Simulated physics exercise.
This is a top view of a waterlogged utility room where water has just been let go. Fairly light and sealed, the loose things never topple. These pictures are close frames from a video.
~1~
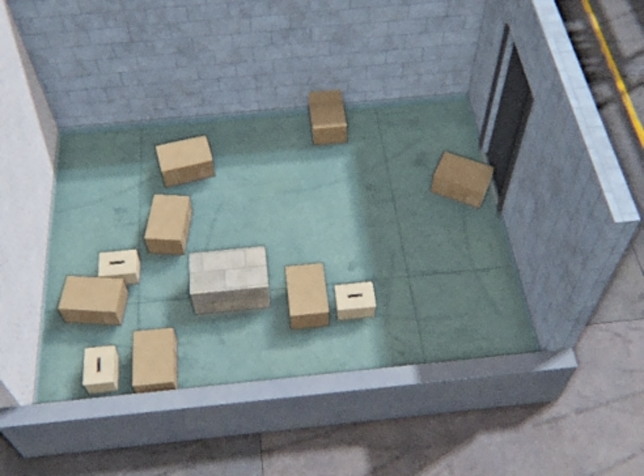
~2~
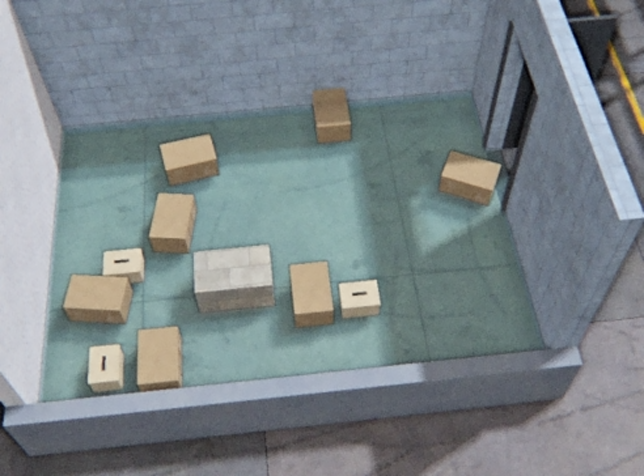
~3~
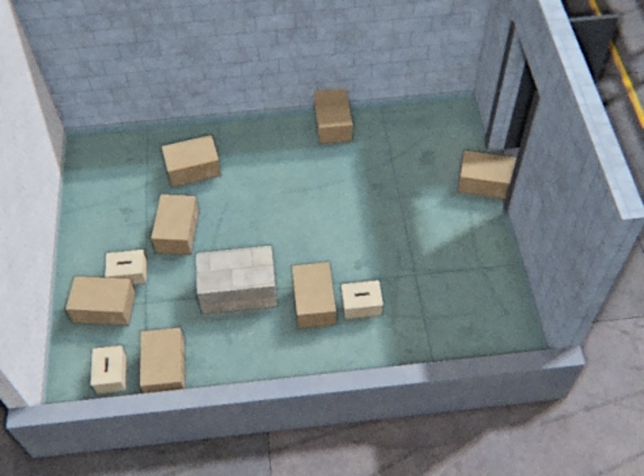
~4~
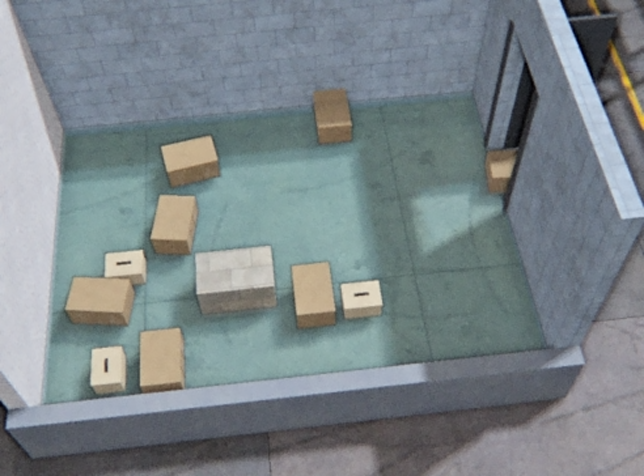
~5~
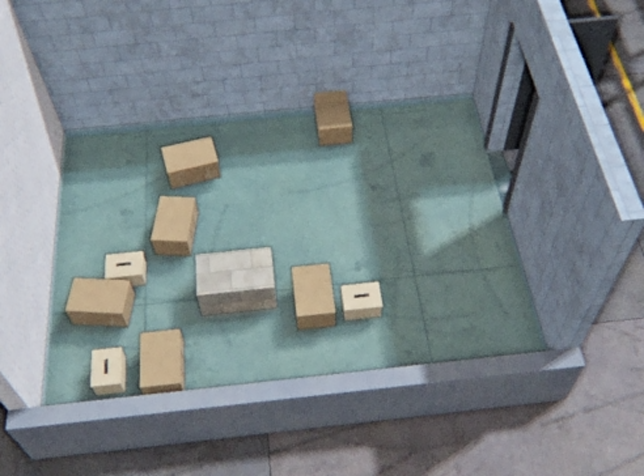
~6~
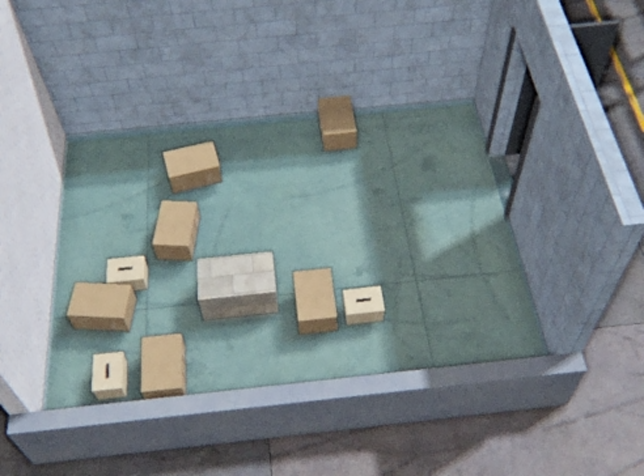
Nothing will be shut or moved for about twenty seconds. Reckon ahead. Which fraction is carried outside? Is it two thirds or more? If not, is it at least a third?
Not up to a third.
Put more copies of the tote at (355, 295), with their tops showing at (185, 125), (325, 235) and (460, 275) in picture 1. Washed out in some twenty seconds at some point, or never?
Remains; escapes; escapes.
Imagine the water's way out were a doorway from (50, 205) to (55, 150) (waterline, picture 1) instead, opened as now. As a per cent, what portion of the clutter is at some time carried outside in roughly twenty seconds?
Roughly 40 in a hundred.
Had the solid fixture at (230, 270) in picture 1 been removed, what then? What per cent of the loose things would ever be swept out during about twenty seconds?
Share: 30 %.
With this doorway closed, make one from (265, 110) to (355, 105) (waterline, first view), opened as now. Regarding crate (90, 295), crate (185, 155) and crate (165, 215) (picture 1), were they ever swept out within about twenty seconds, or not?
First trapped, second lost, third lost.
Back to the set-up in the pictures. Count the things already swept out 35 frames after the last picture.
I count 2 altogether.
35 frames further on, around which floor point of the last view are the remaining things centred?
On the floor of the last picture, roughly (269, 277).
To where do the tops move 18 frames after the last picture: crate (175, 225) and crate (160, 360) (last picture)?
First near (222, 212), second near (196, 362).
A moment on, 1 of 10 are out; 9 afloat.
Next, 1 of 10 are out; 9 afloat.
Later, 2 of 10 are out; 8 afloat.
In the end, 3 of 10 are out; 7 afloat.
